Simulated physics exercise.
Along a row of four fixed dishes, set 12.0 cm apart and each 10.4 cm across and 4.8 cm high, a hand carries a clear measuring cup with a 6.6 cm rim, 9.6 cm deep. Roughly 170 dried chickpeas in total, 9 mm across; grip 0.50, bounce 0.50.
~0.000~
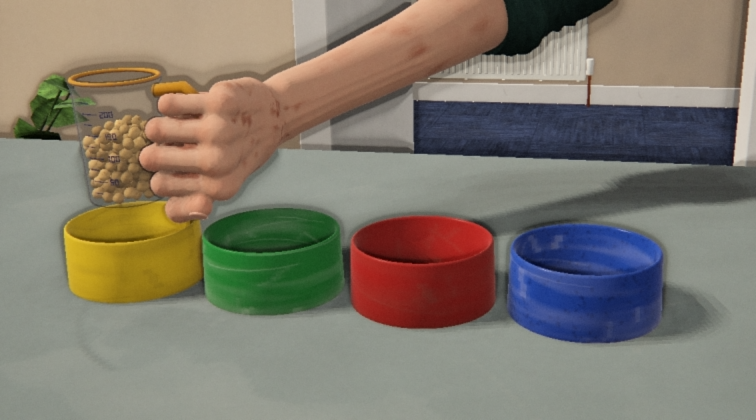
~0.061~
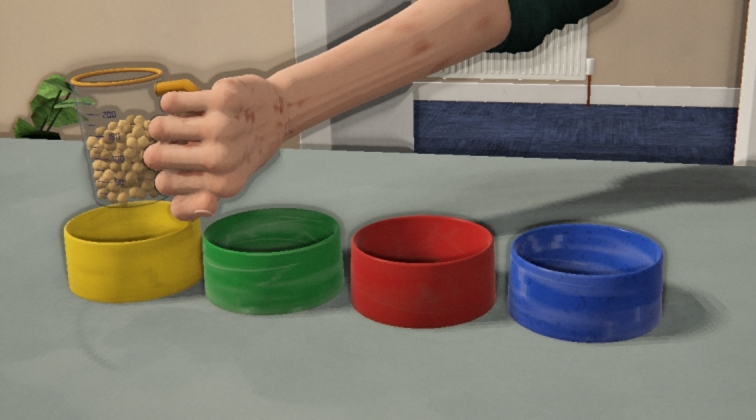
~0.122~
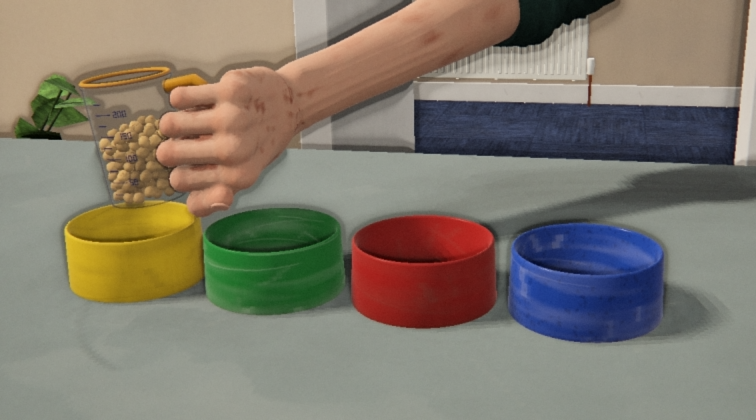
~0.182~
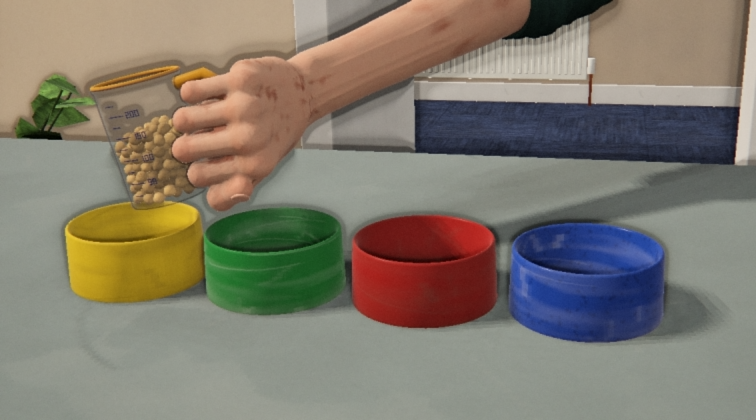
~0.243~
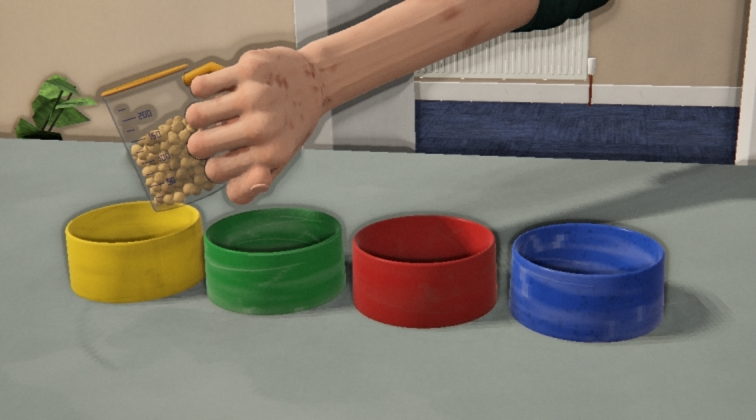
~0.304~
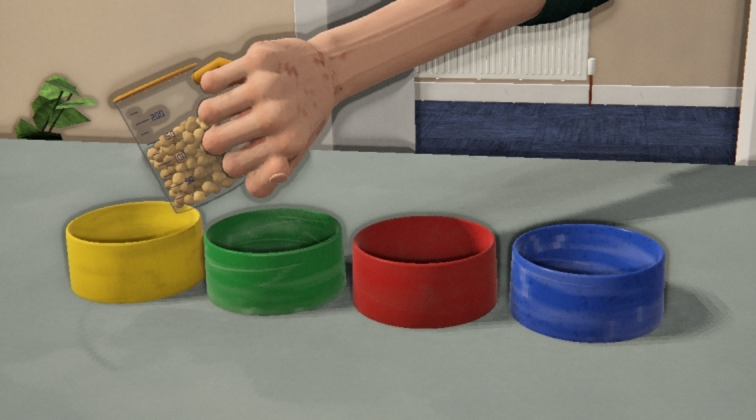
On a grey-green tabletop, four round dishes stand in a row, yellow, green, red and blue from left to right, as a hand holds a clear cup of chickpeas above the yellow one. The hand moves the cup a short way right, tilting it gradually leftward, and the chickpeas shift inside.
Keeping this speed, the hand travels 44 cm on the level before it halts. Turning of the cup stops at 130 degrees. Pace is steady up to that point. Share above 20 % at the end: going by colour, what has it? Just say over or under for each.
In order: Red: It will keep more than a fifth; blue: It will keep a fifth or less; green: It will keep a fifth or less; yellow: It will keep a fifth or less; counter: It will keep a fifth or less.
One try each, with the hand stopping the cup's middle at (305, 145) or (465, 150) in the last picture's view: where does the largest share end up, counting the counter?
Green; red.
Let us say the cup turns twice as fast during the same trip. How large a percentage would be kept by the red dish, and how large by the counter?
Red 0; counter 0.
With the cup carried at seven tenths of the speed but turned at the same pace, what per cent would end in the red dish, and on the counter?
The shares would then be red 10 and counter 30.
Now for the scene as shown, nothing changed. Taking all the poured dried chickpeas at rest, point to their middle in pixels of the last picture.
Centre at rest: Approx. (432, 278) px.
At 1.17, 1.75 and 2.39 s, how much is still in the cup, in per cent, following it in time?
Around 100 per cent at the first moment, 0 at the second and 0 at the third.
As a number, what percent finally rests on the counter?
Roughly 5 in a hundred.
Then, at 1.17 s, tilt 103 degrees; cup holds 100 %.
After 1.75 s, tilt 130 degrees; cup holds 0 %, red 95 %.
Then, at 2.39 s, tilt 130 degrees; cup holds 0 %, red 95 %.
At rest (2.7 s), red 95 %, blue 0 %, green 0 %, yellow 0 %, counter 5 %.
